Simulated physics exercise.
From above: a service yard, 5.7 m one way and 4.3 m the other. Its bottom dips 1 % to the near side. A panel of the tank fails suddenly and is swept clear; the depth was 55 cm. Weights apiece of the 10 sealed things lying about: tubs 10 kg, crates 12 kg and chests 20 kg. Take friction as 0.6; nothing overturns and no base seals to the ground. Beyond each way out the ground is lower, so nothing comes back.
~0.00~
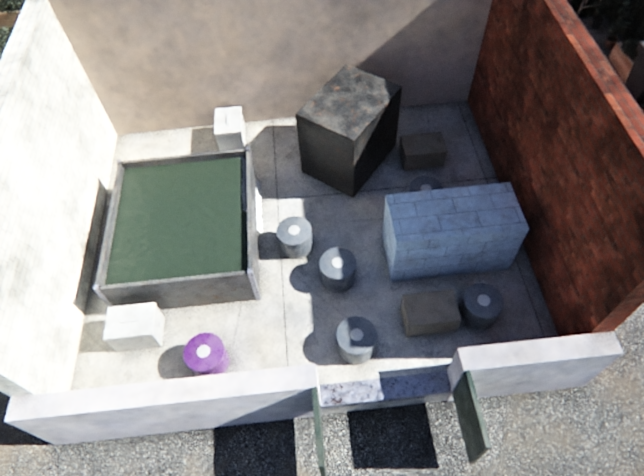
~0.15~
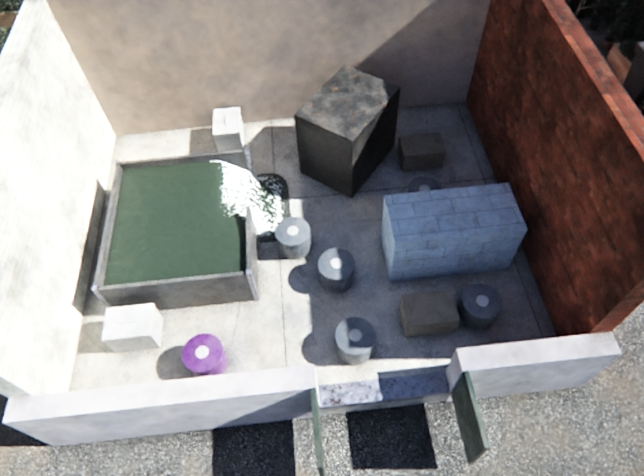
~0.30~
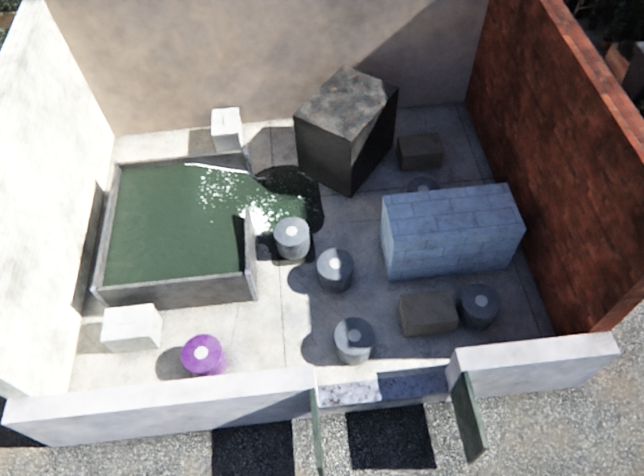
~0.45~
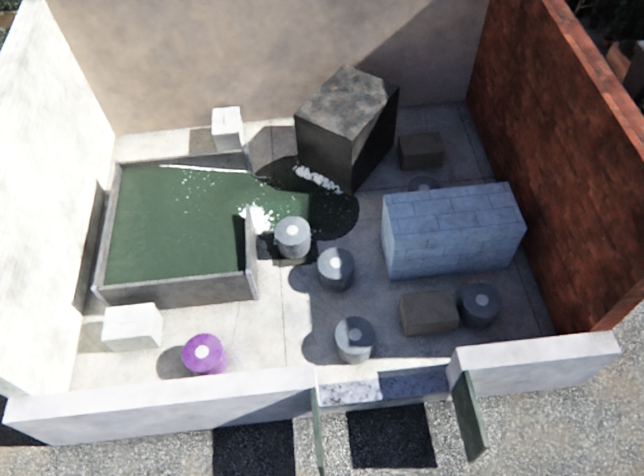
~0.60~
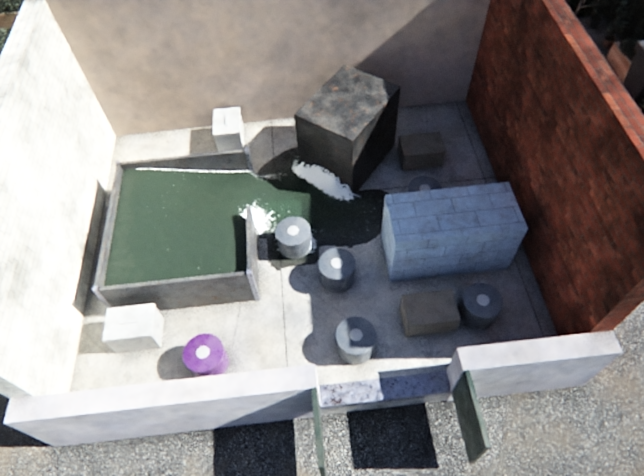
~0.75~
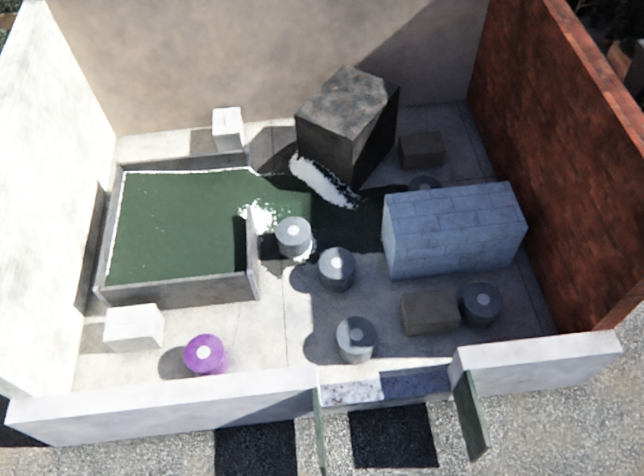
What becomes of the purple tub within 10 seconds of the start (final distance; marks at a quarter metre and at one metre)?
The purple tub holds its place.
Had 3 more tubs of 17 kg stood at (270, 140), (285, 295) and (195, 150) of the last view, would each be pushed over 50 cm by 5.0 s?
In turn: Short of it, short of it, short of it.
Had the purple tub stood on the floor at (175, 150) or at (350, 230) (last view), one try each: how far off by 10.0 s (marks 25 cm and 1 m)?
In turn: It barely shifts; it ends far away.
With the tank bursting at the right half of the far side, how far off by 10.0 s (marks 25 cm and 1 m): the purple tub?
Then the purple tub ends far away.
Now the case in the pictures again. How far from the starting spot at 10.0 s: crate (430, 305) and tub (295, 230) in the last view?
In turn: Washed out, 0 cm.
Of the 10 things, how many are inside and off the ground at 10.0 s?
2 of them.
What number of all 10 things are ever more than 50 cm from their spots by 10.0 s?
That makes 4.
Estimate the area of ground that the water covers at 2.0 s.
Some 12.0 m2.
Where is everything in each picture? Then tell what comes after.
The first frame shows the purple tub at (204, 351), on the bottom; water covers 3.2 m2; 0 of 10 have shifted.
The second frame shows the purple tub at (202, 352) rests on the ground; 3.7 m2 under water; 0 of 10 have shifted.
The third frame shows the purple tub at (201, 353), on the bottom; 4.3 m2 under water; 0 of 10 have shifted.
The fourth frame shows the purple tub at (202, 352), on the bottom; 4.9 m2 under water; 0 of 10 have shifted.
The fifth frame shows the purple tub at (203, 352) rests on the ground; 5.4 m2 under water; 0 of 10 have shifted.
The sixth frame shows the purple tub at (204, 352), on the bottom; water covers 6.0 m2; 0 of 10 have shifted.
After 2.0 s the purple tub is near (204, 352), 0.0 m from its start, aground; 0 of 10 are out; 1 afloat.
After 4.5 s the purple tub is near (204, 352), 0.0 m from its start, aground; 0 of 10 are out; 3 afloat.
After 7.0 s the purple tub is near (204, 352), 0.0 m from its start, aground; 2 of 10 are out; 2 afloat.
After 10.0 s the purple tub is near (204, 352), 0.0 m from its start, aground; 2 of 10 are out; 2 afloat.
